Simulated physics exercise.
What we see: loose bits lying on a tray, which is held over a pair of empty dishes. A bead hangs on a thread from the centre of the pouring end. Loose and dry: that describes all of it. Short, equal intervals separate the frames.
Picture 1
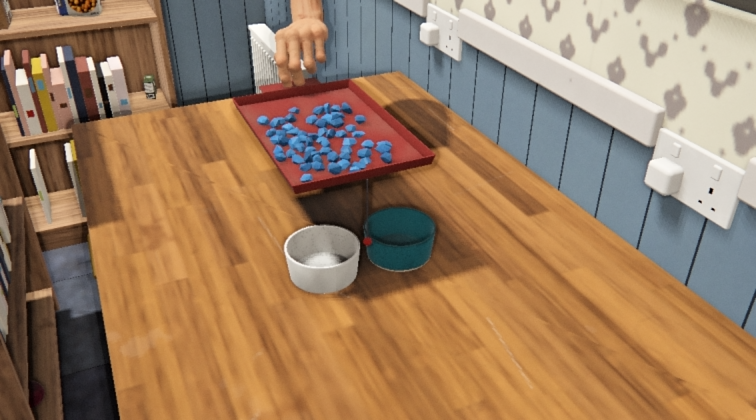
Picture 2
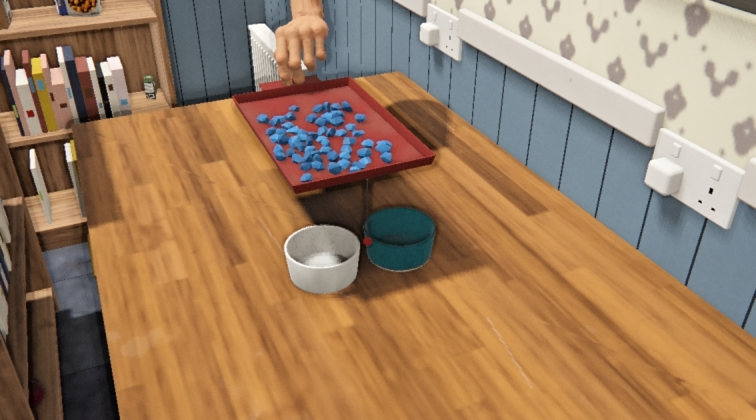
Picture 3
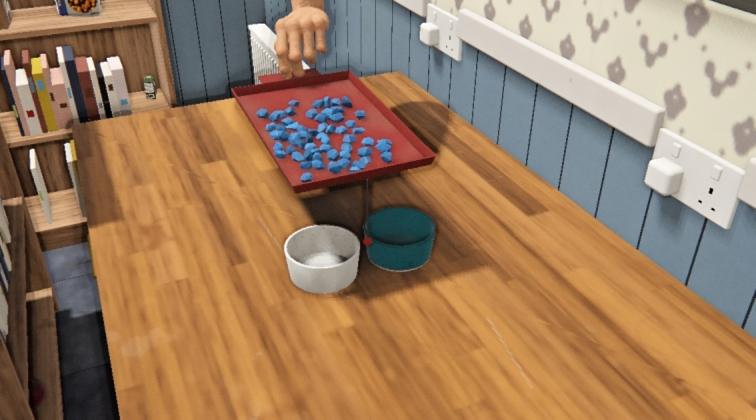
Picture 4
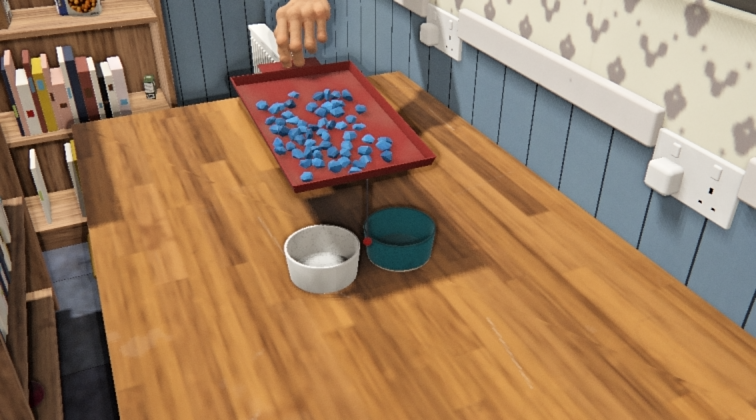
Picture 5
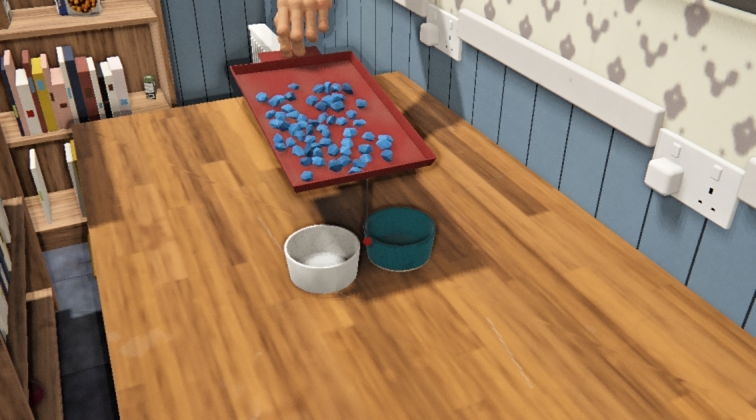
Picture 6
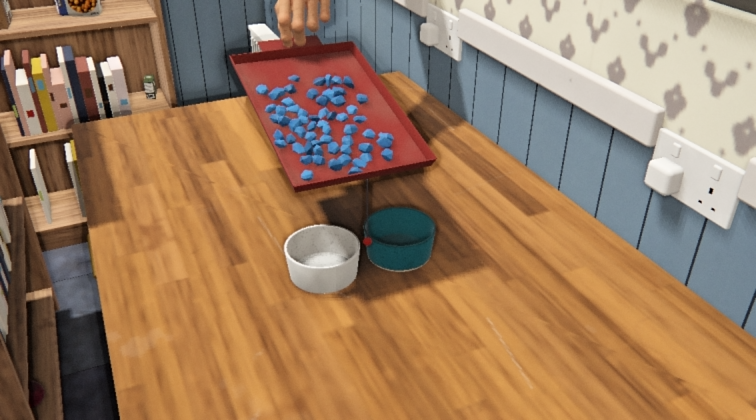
In this clip, a hand at the far end of a red tray of loose blue stones gradually raises that end, tilting the tray slightly toward the viewer above a white dish and a teal dish on a wooden table.
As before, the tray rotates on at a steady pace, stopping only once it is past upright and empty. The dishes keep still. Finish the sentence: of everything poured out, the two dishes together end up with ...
They end up with a minority of it.
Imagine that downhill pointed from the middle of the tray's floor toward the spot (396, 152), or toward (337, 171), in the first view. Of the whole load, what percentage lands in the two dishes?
First case about 40 percent; second case about 0 percent.
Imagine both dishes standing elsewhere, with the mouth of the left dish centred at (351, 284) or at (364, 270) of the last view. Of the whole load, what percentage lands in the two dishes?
Approximately 90 percent, followed by approximately 70 percent.
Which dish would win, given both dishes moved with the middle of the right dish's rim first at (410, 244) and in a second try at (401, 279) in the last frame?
In turn: Right; the right one.
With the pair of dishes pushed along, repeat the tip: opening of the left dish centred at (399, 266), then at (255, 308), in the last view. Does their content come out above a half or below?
First try: A majority; second try: A minority.
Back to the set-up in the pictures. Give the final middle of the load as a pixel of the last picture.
Near (399, 306), more or less.
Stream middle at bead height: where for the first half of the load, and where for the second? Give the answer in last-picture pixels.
Roughly (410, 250) first, then roughly (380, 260).
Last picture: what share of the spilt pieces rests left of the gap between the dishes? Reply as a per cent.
Near 20 in a hundred.
Shortly afterwards, tray tipped steeply; all but a few on the tray; only a few in the air.
Next, tray tipped right over; only a few on the tray; the bulk outside both; near a quarter in the air.
Some moments later, tray tipped past a quarter turn; the whole lot outside both.
In the end, tray tipped past a quarter turn; none at all in the left dish; none at all in the right dish; the whole lot outside both.
